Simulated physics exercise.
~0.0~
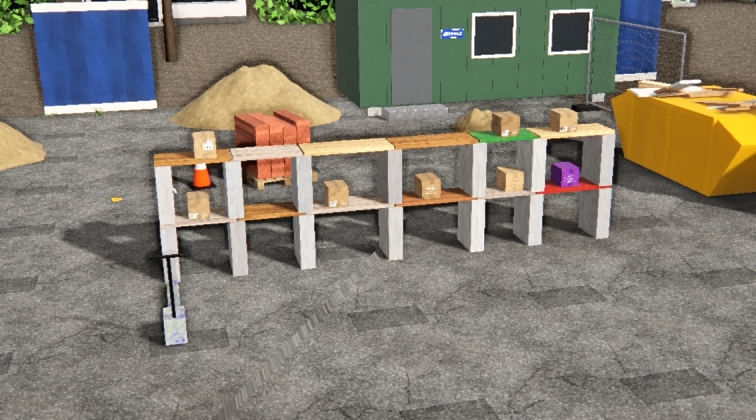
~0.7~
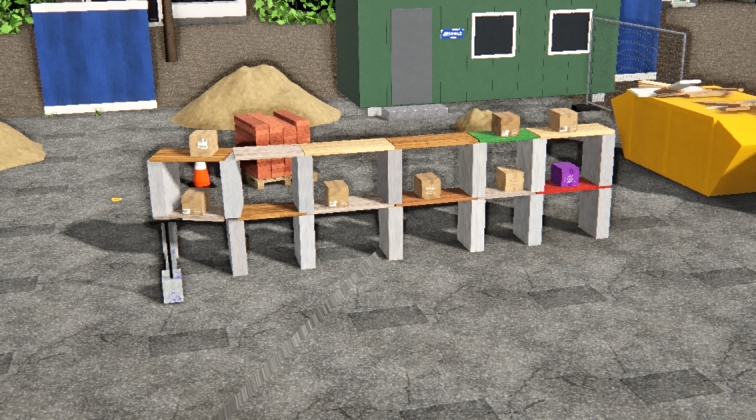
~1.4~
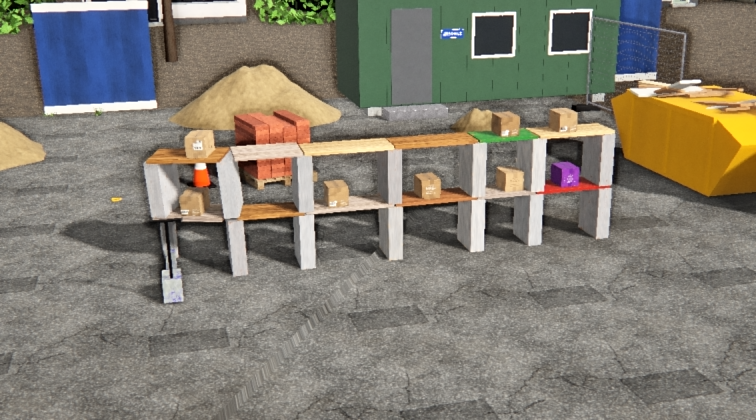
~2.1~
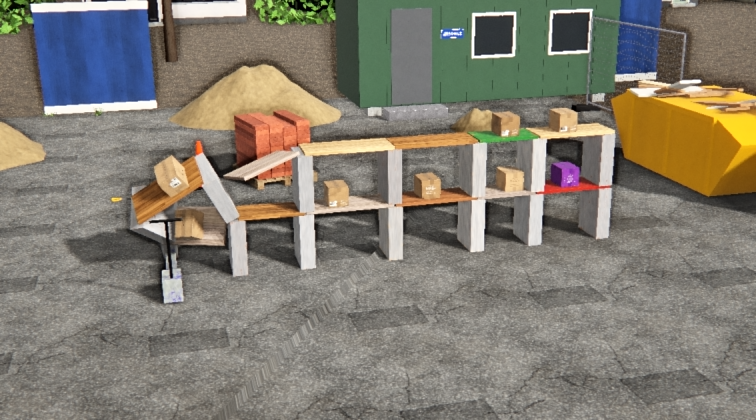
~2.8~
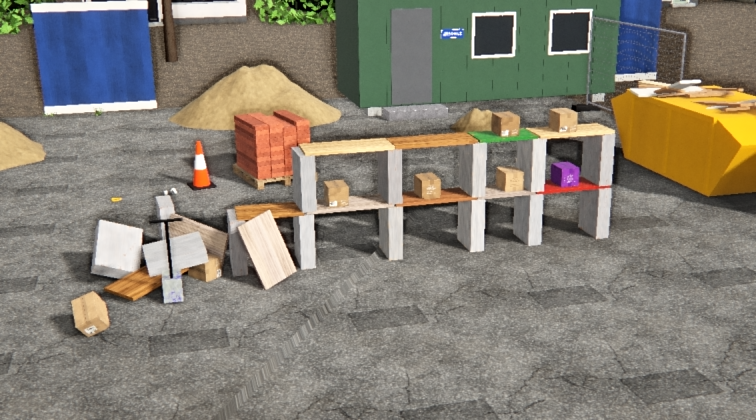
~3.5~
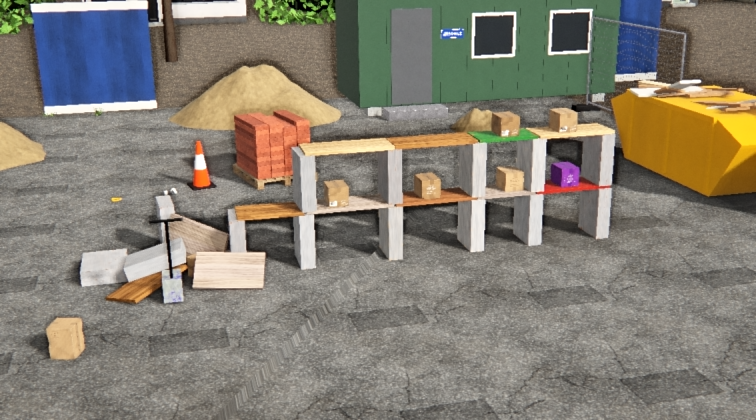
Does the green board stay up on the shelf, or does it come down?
The green board stays up in its place on the upper tier.
In a paved yard, a jack topples the left end of a two-tier shelf, leaving the rest standing.
